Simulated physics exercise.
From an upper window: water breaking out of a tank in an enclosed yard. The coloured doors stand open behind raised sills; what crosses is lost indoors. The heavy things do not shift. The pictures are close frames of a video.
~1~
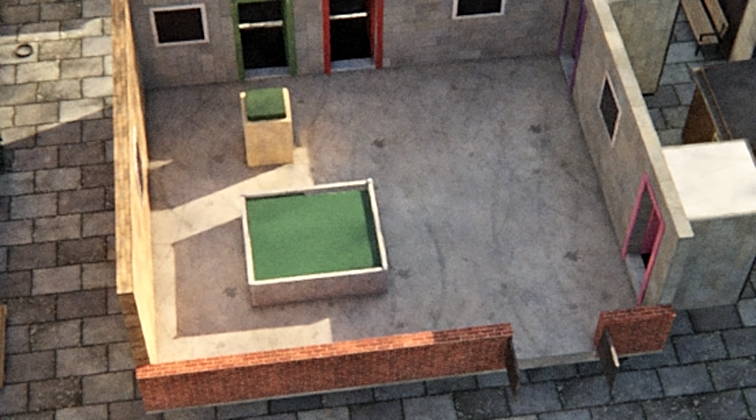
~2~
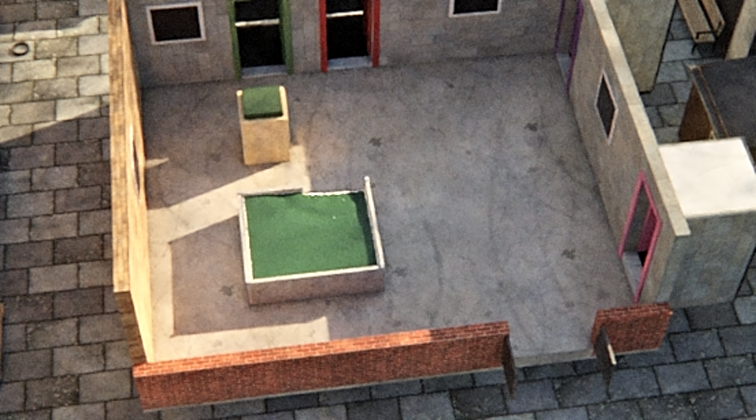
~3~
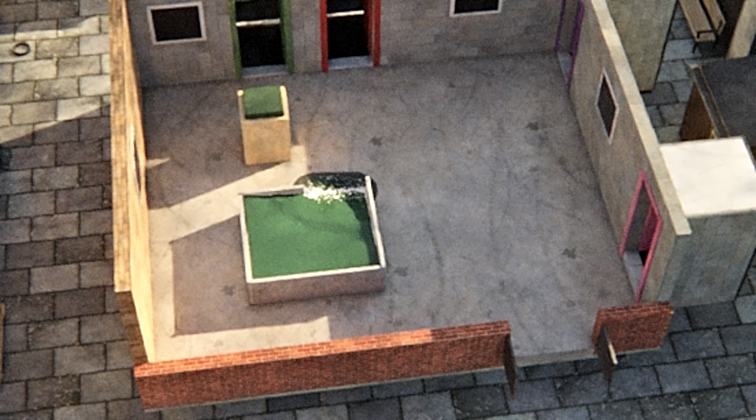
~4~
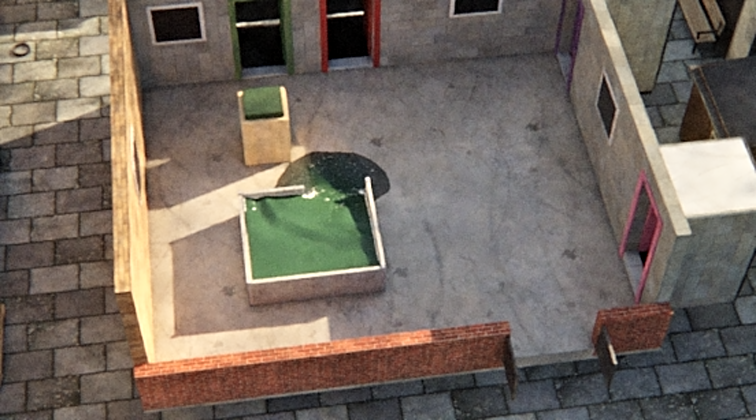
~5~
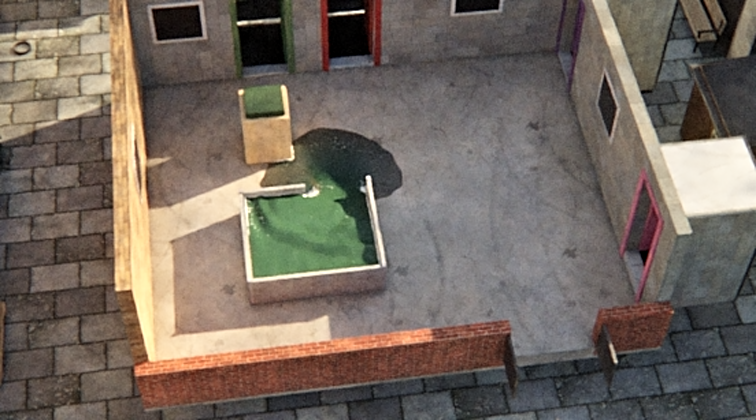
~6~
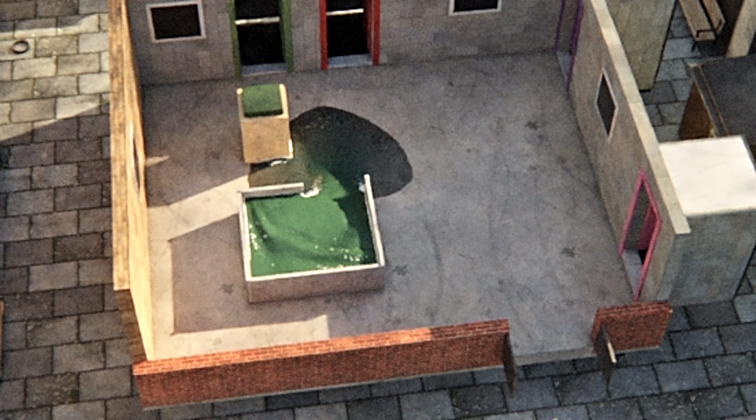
In a walled yard with coloured doorways, a low tank of green water sat still until its far side broke open, and water poured through the gap, spreading across the floor in a widening dark pool.
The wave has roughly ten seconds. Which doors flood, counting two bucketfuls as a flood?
The red door floods; the pink door holds within the limit; the purple door floods; the green door floods.
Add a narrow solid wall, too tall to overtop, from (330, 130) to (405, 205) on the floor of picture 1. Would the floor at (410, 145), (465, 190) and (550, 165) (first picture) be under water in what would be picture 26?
In turn: No water, dry, free of water.
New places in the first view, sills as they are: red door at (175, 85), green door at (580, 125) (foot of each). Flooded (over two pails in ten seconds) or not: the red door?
One by one: The red one stays under.
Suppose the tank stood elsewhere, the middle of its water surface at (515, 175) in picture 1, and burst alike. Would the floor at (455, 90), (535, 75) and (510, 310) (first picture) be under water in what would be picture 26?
In turn: Flooded, awash, not flooded.
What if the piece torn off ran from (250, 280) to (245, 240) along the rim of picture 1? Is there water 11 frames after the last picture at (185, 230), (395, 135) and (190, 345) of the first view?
As listed: Flooded, dry, flooded.
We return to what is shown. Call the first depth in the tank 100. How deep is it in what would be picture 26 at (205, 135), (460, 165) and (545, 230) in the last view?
Roughly 0, 2 and 0 per cent, in turn.
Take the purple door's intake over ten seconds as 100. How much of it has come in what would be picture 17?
I make it 0 per cent.
A moment on, water covers 20 % of the floor; the red door under two buckets in, the pink door not reached, the purple door not reached, the green door wet at the sill, nothing in.
Next, water covers 25 % of the floor; the red door over two buckets in, the pink door not reached, the purple door not reached, the green door over two buckets in.
Then, water covers 35 % of the floor; the red door far over two buckets in, the pink door not reached, the purple door under two buckets in, the green door far over two buckets in.
Later, water covers 50 % of the floor; the red door far over two buckets in, the pink door not reached, the purple door far over two buckets in, the green door far over two buckets in.
In the end, water covers 75 % of the floor; the red door far over two buckets in, the pink door wet at the sill, nothing in, the purple door far over two buckets in, the green door far over two buckets in.
